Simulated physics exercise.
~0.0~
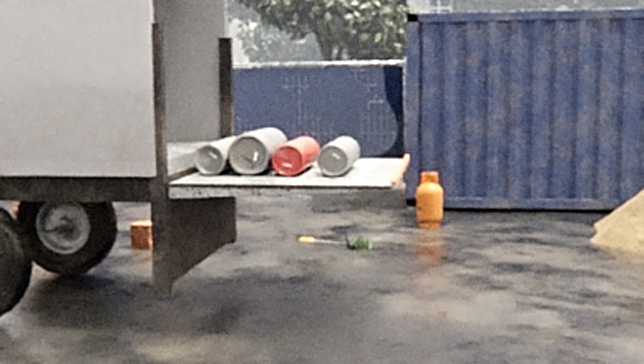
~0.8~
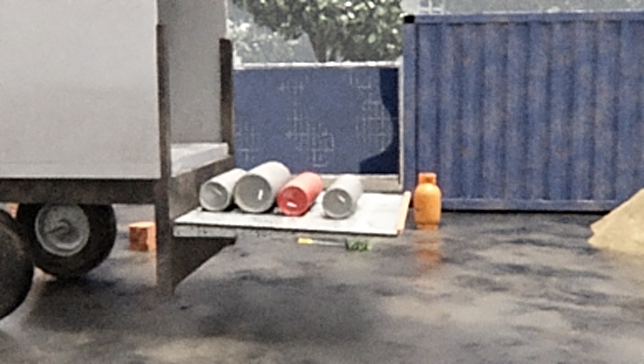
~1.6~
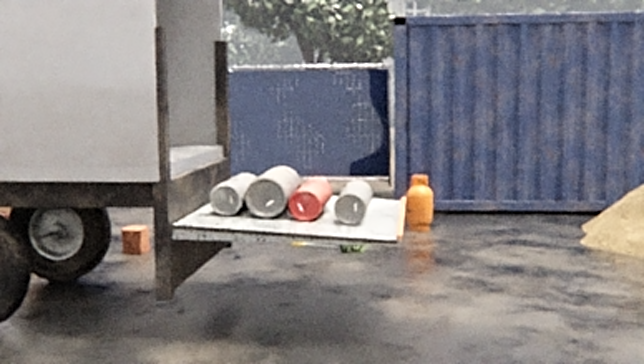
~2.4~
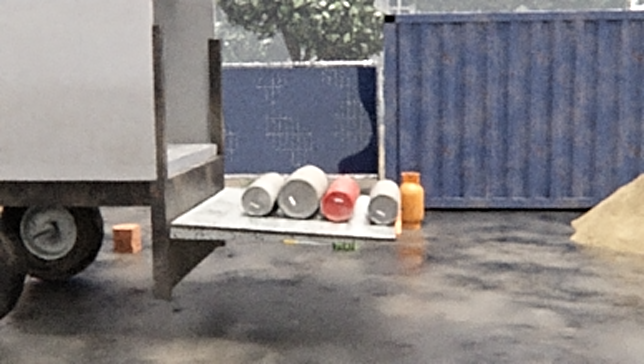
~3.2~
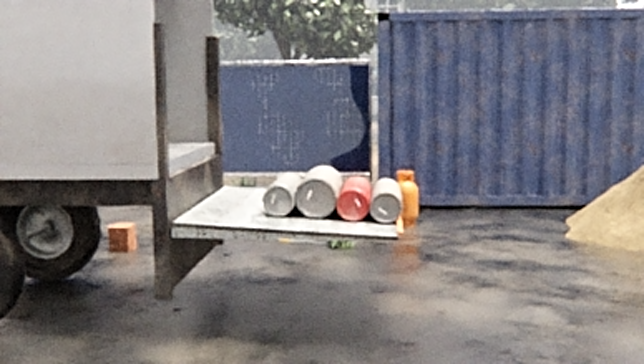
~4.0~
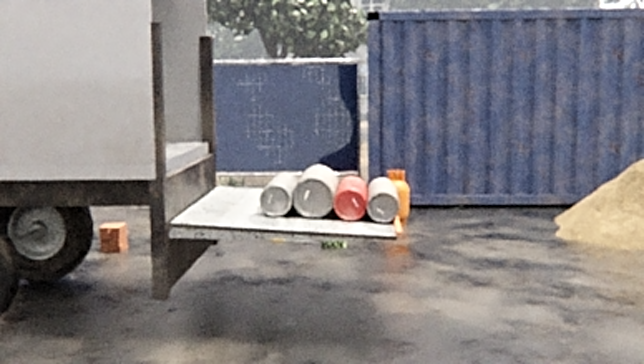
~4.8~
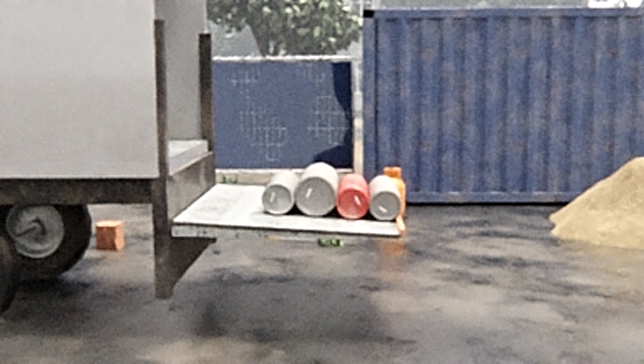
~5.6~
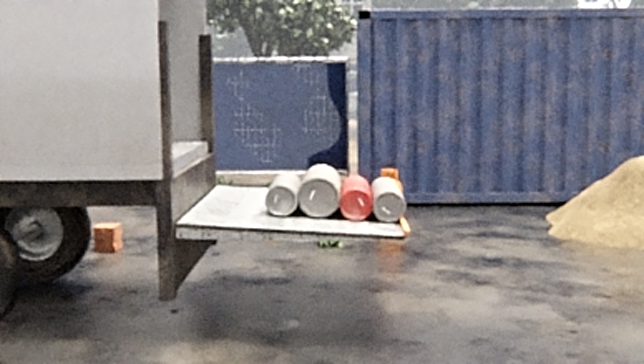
We see four cylinders, three grey and one red, lying on a lowered platform behind a truck on wet ground. The platform sinks and tilts, the cylinders roll right towards its outer edge, and they come to rest there with the red one still aboard.
